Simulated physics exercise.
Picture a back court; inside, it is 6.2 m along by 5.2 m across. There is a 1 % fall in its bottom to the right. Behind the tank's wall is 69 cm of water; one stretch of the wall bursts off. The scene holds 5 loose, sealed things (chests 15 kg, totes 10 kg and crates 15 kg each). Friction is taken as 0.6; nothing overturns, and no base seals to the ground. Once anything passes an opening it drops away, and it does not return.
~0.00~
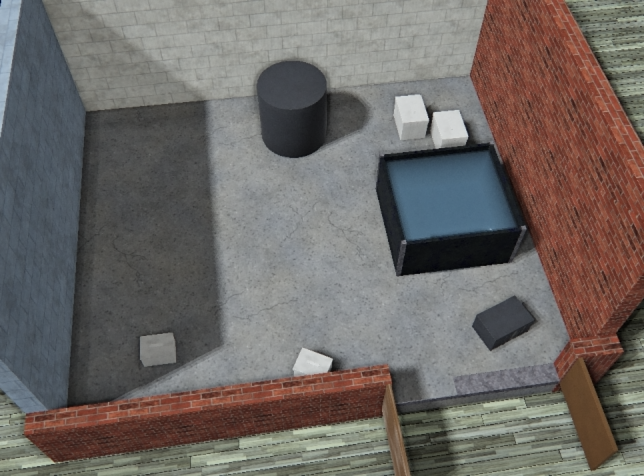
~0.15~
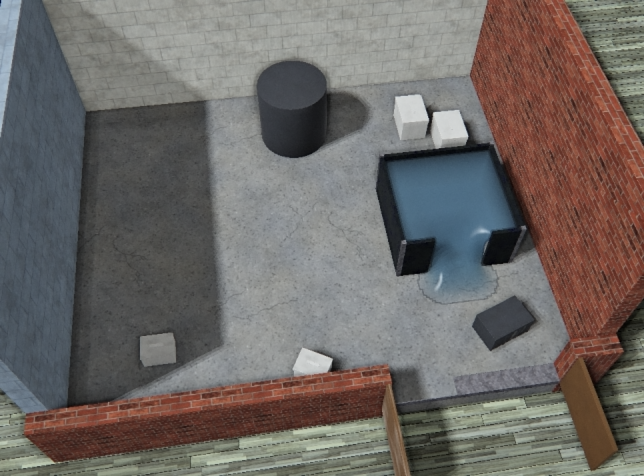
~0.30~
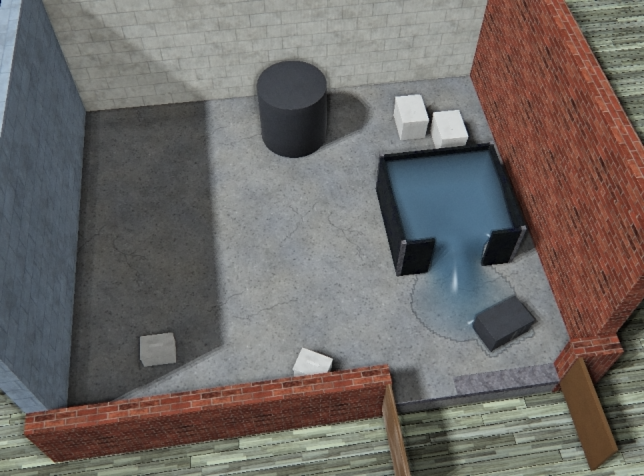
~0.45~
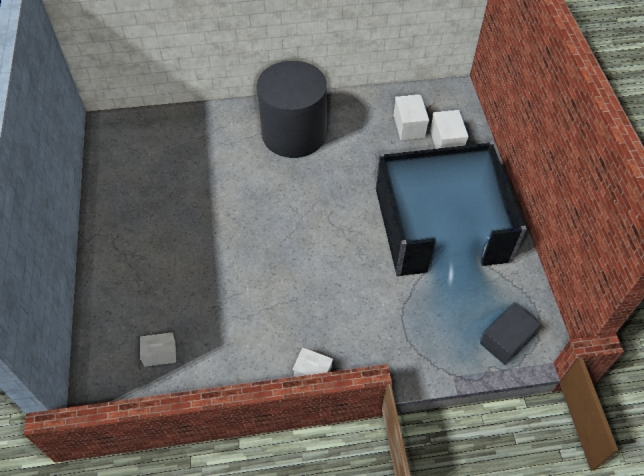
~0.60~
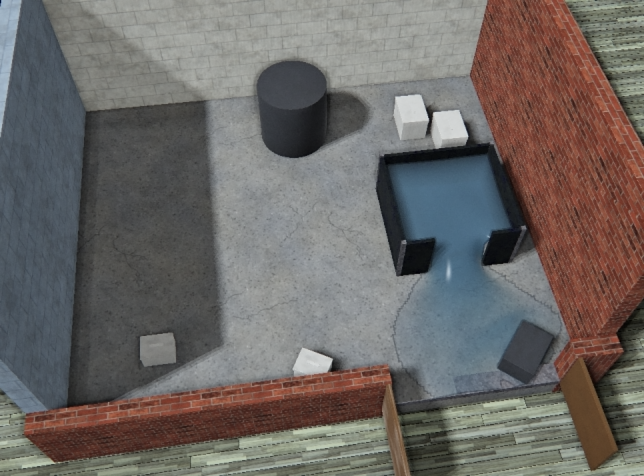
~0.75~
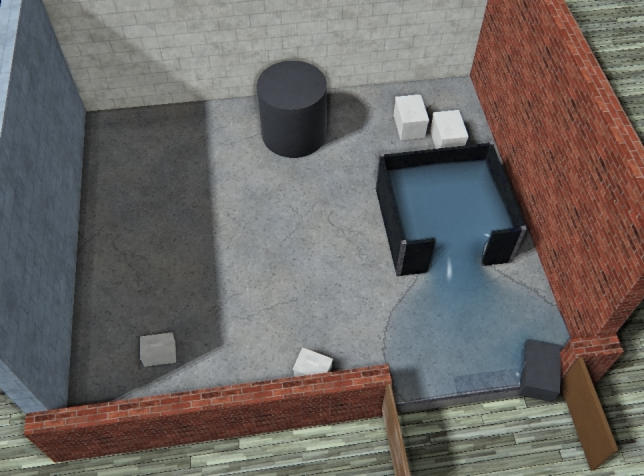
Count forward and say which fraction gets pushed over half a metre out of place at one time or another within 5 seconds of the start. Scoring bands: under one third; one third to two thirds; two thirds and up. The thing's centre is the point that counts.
The proportion fails to hit a third.
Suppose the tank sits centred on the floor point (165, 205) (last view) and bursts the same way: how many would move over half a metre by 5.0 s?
Result: 3 of them.
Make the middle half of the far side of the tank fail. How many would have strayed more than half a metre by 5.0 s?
That gives 2 of them.
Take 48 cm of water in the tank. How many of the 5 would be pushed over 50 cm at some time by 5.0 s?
You'd get 1 in that case.
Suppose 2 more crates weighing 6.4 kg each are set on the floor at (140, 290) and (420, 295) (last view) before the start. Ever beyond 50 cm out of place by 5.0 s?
Taking them in order: Below the mark and above the mark.
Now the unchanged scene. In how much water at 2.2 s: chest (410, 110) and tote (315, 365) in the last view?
I'd estimate 0 cm for the first and 4 cm for the second.
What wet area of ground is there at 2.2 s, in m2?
About 7.5 m2.
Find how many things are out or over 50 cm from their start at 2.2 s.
I count 1.
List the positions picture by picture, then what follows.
A crate at (505, 317) rests on the ground; a chest at (450, 124) rests on the ground; water covers 2.0 m2; 0 of 5 have shifted, in the first frame.
A crate at (505, 317), on the bottom; a chest at (450, 124) rests on the ground; water covers 2.5 m2; 0 of 5 have shifted, in the second frame.
A crate at (506, 318) rests on the ground; a chest at (450, 124), on the bottom; water covers 3.1 m2; 0 of 5 have shifted, in the third frame.
A crate at (513, 328) rests on the ground, 17 cm from its start; a chest at (450, 124) rests on the ground; 3.8 m2 under water; 1 of 5 have shifted, in the fourth frame.
A crate at (528, 347) rests on the ground, 46 cm from its start; a chest at (450, 124) rests on the ground; water covers 4.7 m2; 1 of 5 have shifted, in the fifth frame.
A crate at (543, 366), on the bottom, 73 cm from its start; a chest at (450, 124) rests on the ground; 5.4 m2 under water; 1 of 5 have shifted, in the sixth frame.
After 1.1 s 1 of 5 are over 50 cm from their spots; 0 afloat.
After 2.2 s 1 of 5 are over 50 cm from their spots; 0 afloat.
After 3.5 s 1 of 5 are over 50 cm from their spots; 0 afloat.
After 5.0 s 1 of 5 are over 50 cm from their spots, and 1 have been at some point; 0 afloat.
